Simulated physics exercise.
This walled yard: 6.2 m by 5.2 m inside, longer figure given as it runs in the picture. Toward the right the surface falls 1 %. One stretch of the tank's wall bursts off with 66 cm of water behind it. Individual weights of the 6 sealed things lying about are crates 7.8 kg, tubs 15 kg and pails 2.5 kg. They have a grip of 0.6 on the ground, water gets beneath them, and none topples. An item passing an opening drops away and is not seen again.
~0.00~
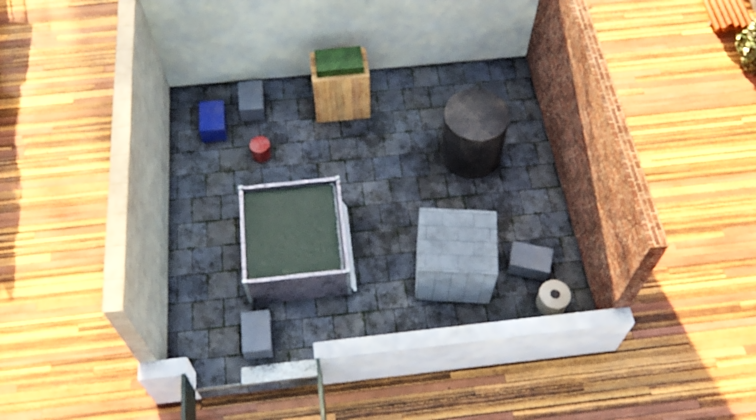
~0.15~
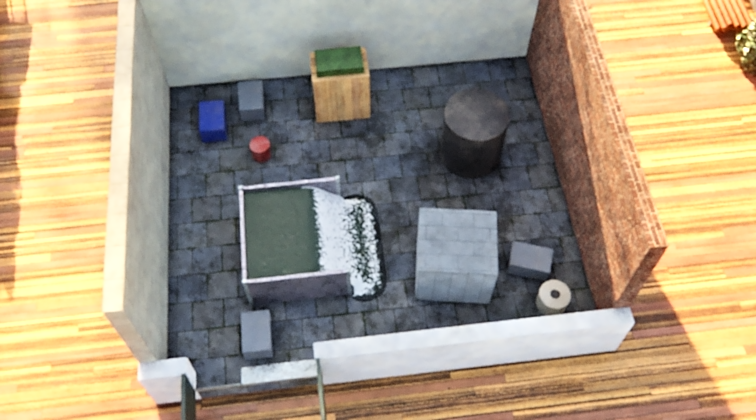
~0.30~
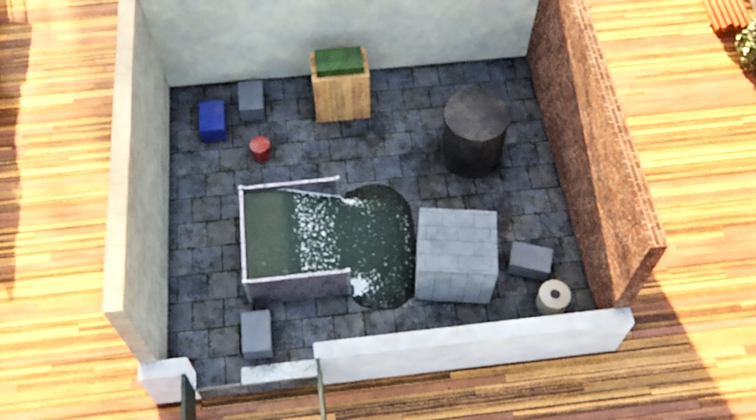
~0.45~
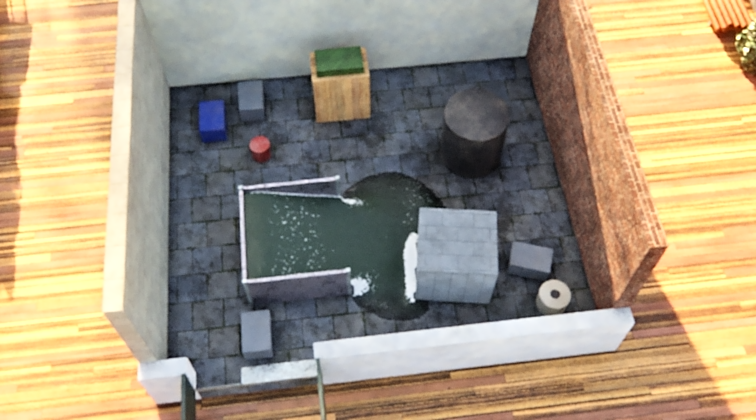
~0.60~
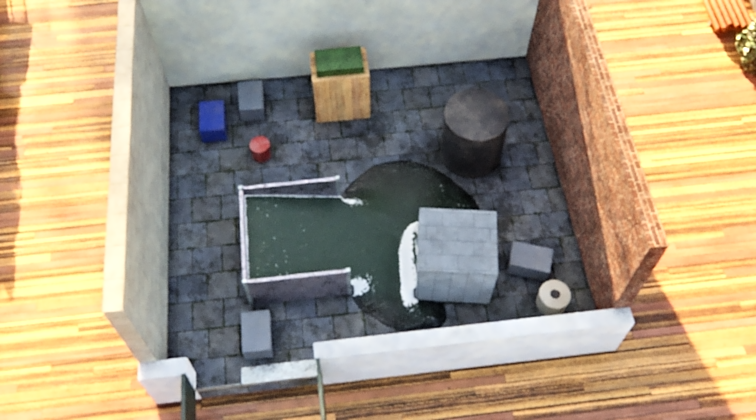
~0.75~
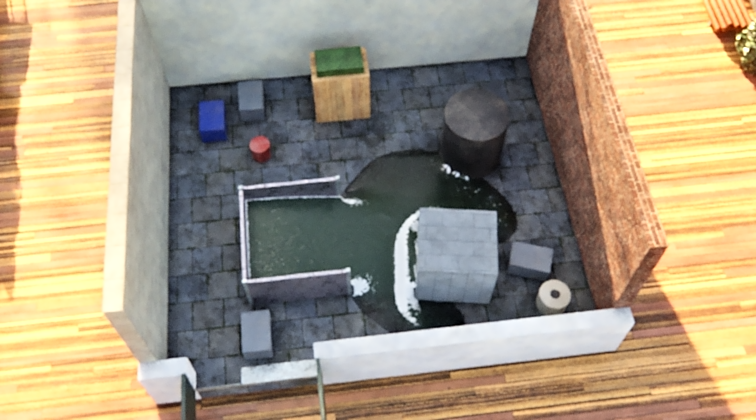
A walled yard with dark paving, surrounded by wooden planking, is seen from high above by a still camera. A square tank of dark green water stands left of centre, with a blue crate and red pail behind it, a grey block and dark cylinder to the right. The tank's right side bursts open and water rushes out, foaming, spreading around the block and reaching the cylinder.
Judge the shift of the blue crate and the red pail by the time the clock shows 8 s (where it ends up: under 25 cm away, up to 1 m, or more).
The blue crate ends up pretty much in place. The red pail ends up pretty much in place.
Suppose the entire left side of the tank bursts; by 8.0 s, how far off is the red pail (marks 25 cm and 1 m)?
Result: Red pail displaced far.
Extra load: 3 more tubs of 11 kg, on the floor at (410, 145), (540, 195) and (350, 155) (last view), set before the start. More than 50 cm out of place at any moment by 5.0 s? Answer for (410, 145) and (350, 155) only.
Taking them in order, they end up greater and smaller.
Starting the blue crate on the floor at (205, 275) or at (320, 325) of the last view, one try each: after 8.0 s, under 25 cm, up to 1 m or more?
One try each gives this: It remains roughly in place, then it wanders off a long way.
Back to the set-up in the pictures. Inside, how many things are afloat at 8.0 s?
1.
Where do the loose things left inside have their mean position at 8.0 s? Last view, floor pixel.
Mean position: Approximately (331, 163).
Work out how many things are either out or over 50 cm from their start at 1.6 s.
By my tally, 0.
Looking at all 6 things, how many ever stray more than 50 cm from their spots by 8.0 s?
The total is 3.
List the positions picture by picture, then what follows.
The blue crate at (211, 116) rests on the ground; the red pail at (259, 144) rests on the ground; 2.1 m2 under water; 0 of 6 have shifted, in the first picture.
The blue crate at (211, 116) rests on the ground; the red pail at (259, 144) rests on the ground; water covers 3.0 m2; 0 of 6 have shifted, in the second picture.
The blue crate at (211, 116) rests on the ground; the red pail at (259, 144) rests on the ground; water covers 4.1 m2; 0 of 6 have shifted, in the third picture.
The blue crate at (211, 116) rests on the ground; the red pail at (259, 144), on the bottom; water covers 5.1 m2; 0 of 6 have shifted, in the fourth picture.
The blue crate at (211, 116), on the bottom; the red pail at (259, 144) rests on the ground; 6.1 m2 under water; 0 of 6 have shifted, in the fifth picture.
The blue crate at (211, 116), on the bottom; the red pail at (259, 144), on the bottom; water covers 7.3 m2; 0 of 6 have shifted, in the sixth picture.
After 1.6 s the blue crate is near (211, 116), 0.0 m from its start, aground; the red pail is near (259, 144), 0.0 m from its start, aground; 0 of 6 are out; 0 afloat.
After 3.6 s the blue crate is near (211, 116), 0.0 m from its start, aground; the red pail is near (259, 144), 0.0 m from its start, aground; 0 of 6 are out; 3 afloat.
After 5.6 s the blue crate is near (211, 116), 0.0 m from its start, aground; the red pail is near (259, 144), 0.0 m from its start, aground; 0 of 6 are out; 1 afloat.
After 8.0 s the blue crate is near (211, 116), 0.0 m from its start, aground; the red pail is near (258, 145), 0.0 m from its start, aground; 0 of 6 are out; 1 afloat.
